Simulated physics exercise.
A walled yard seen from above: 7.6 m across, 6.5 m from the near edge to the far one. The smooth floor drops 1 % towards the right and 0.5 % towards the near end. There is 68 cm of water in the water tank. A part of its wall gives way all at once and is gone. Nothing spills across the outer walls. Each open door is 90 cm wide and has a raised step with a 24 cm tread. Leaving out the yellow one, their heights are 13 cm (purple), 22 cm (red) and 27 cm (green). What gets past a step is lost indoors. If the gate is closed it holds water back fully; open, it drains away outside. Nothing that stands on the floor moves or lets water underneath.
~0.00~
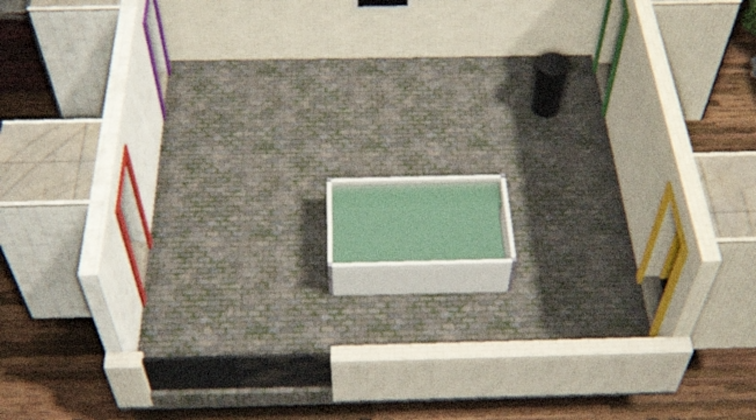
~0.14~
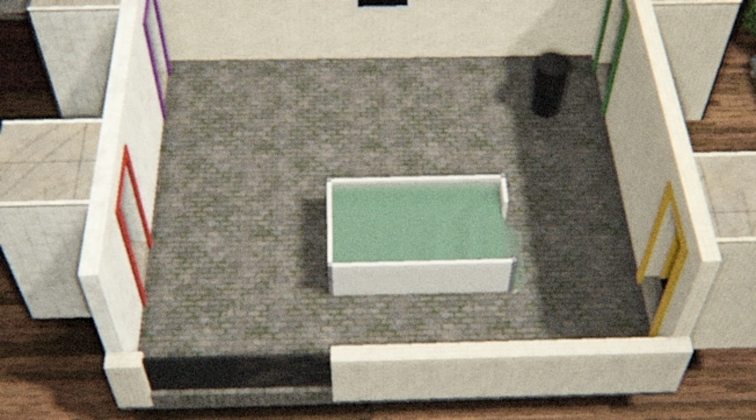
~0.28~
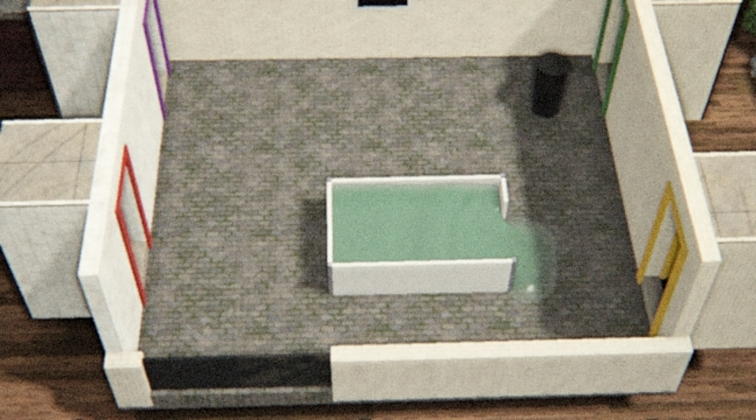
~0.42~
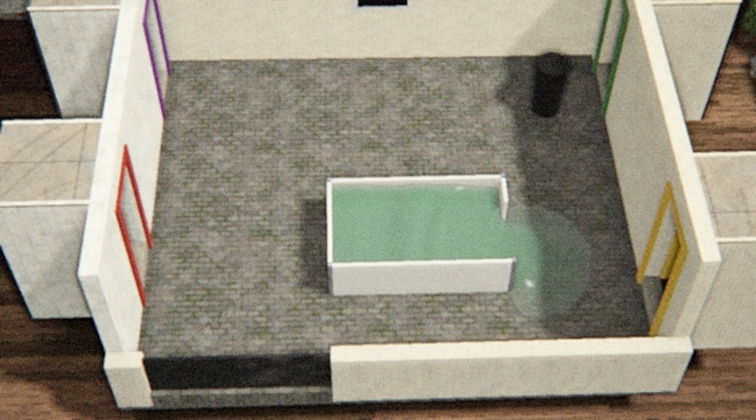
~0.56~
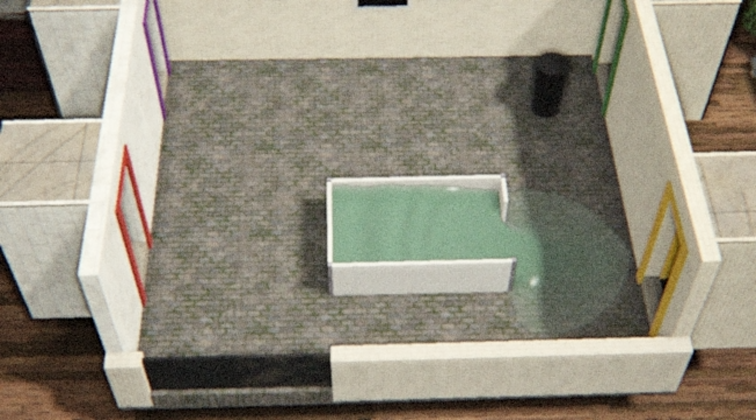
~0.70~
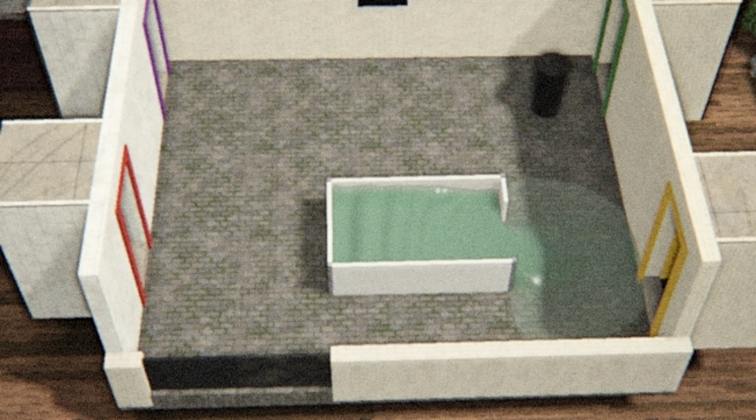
Walled yard seen from above, with part of a white tank's right wall vanishing and green water spreading rightward across the floor.
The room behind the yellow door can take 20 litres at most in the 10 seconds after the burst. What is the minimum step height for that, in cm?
Close to 30 cm is just enough.
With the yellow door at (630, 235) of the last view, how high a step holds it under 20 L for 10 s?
Roughly 32 cm.
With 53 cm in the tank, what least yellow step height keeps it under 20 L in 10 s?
Then roughly 23 cm.
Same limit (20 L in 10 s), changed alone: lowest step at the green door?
Roughly 9.5 cm at green.
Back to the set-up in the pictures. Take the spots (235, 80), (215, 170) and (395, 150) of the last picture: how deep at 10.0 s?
About 3, 7 and 3 cm.
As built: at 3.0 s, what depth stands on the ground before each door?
Depths in cm: Purple 0, yellow 32, red 0, green 6.
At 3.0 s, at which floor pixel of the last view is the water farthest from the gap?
At about (591, 55).
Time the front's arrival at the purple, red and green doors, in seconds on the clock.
Arrival: Purple 7.5 s, red 5.0 s, green 1.8 s.
After 1.4 s water covers 15 % of the floor, deepest (48 cm) near (658, 369); 33 cm at the yellow door, 7 litres in over its 22 cm step.
After 3.0 s water covers 30 % of the floor, deepest (38 cm) near (658, 369); 32 cm at the yellow door, 80 litres in over its 22 cm step.
After 10.0 s water covers 100 % of the floor, deepest (12 cm) near (658, 369); 11 cm at the yellow door, 105 litres in over its 22 cm step.
At the yellow door as built, the water arrived by 0.8 s and peaked near 37 cm at 2.2 s.
With a step of 24.5 cm, 72 litres would have come in within the 10 s; with 33 cm, 8 litres. So under 20 litres takes about 30 cm.
